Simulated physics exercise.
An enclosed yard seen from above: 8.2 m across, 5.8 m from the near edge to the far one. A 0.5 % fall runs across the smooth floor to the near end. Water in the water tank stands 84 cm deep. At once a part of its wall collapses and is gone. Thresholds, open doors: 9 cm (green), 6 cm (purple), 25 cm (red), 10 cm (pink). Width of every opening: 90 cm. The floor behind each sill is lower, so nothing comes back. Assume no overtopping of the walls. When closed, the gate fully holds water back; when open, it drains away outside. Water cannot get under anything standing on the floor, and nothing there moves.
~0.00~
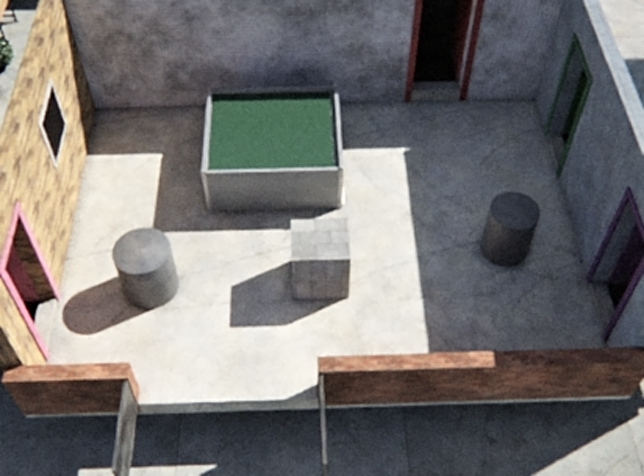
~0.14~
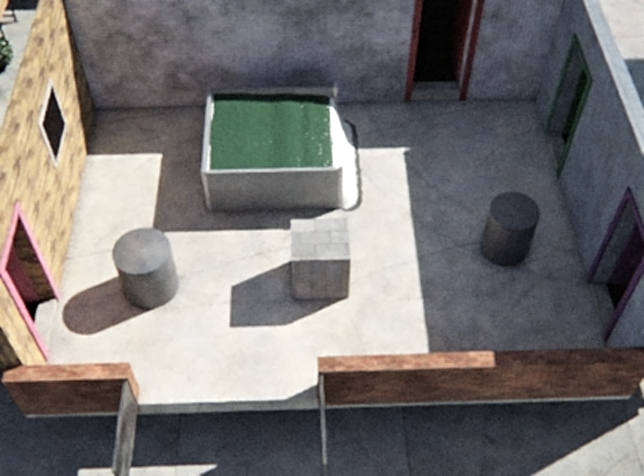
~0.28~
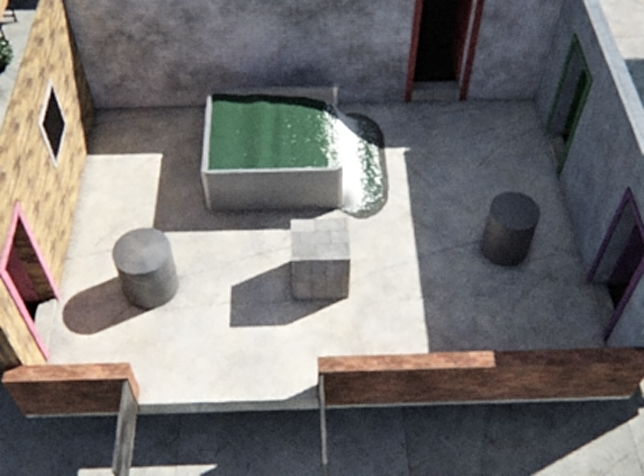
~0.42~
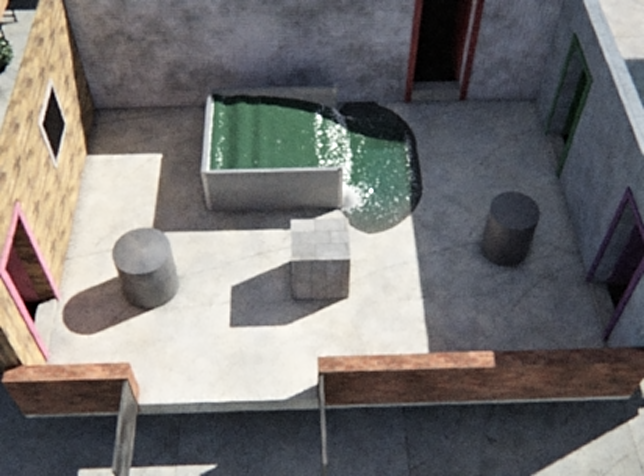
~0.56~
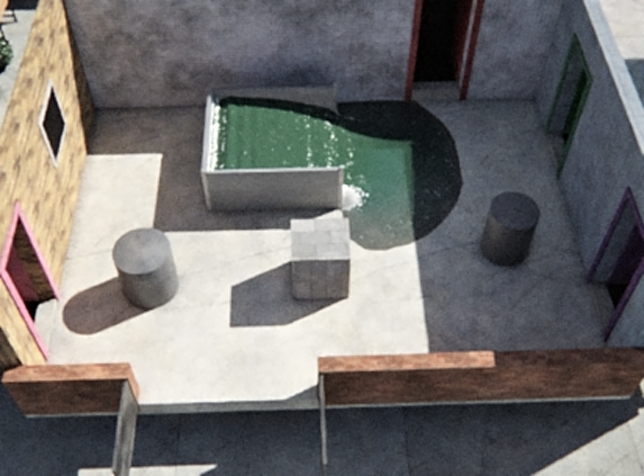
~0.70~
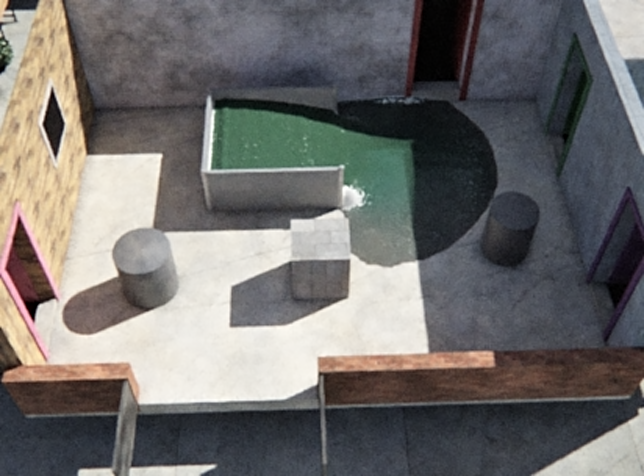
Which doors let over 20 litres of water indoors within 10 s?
The green door: Over 20 litres, the purple door: Over 20 litres, the red door: 20 litres or less, the pink door: 20 litres or less.
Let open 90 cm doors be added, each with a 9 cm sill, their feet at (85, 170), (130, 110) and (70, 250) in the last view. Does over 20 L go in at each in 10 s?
Less, less, less.
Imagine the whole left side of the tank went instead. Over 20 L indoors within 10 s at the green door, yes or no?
Then: Green short of it.
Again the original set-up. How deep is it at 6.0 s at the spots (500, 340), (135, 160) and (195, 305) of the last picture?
In that order: 12, 0 and 3 cm.
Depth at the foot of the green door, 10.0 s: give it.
Roughly 6.0 centimetres.
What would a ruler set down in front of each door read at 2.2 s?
Depths: Green door 41 cm, purple door 5 cm, red door 19 cm, pink door 0 cm.
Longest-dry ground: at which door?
Looks like the pink door.
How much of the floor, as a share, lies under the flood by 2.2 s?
I'd say around 40 %.
After 1.4 s water covers 35 % of the floor and is deepest (47 cm) near (536, 104); green door 19 cm at the sill, 60 L in, purple door not reached, red door 19 cm at the sill, 0 L in, pink door not reached.
After 2.2 s water covers 40 % of the floor and is deepest (50 cm) near (528, 111); green door 41 cm at the sill, 220 L in, purple door 5 cm at the sill, 0 L in, red door 19 cm at the sill, 0 L in, pink door not reached.
After 3.5 s water covers 45 % of the floor and is deepest (30 cm) near (505, 227); green door 27 cm at the sill, 433 L in, purple door 8 cm at the sill, 0 L in, red door 15 cm at the sill, 0 L in, pink door not reached.
After 6.0 s water covers 65 % of the floor and is deepest (18 cm) near (601, 330); green door 13 cm at the sill, 530 L in, purple door 12 cm at the sill, 41 L in, red door 10 cm at the sill, 0 L in, pink door not reached.
After 10.0 s water covers 95 % of the floor and is deepest (10 cm) near (41, 391); green door 6 cm at the sill, 537 L in, purple door 8 cm at the sill, 84 L in, red door 5 cm at the sill, 0 L in, pink door 9 cm at the sill, 6 L in.
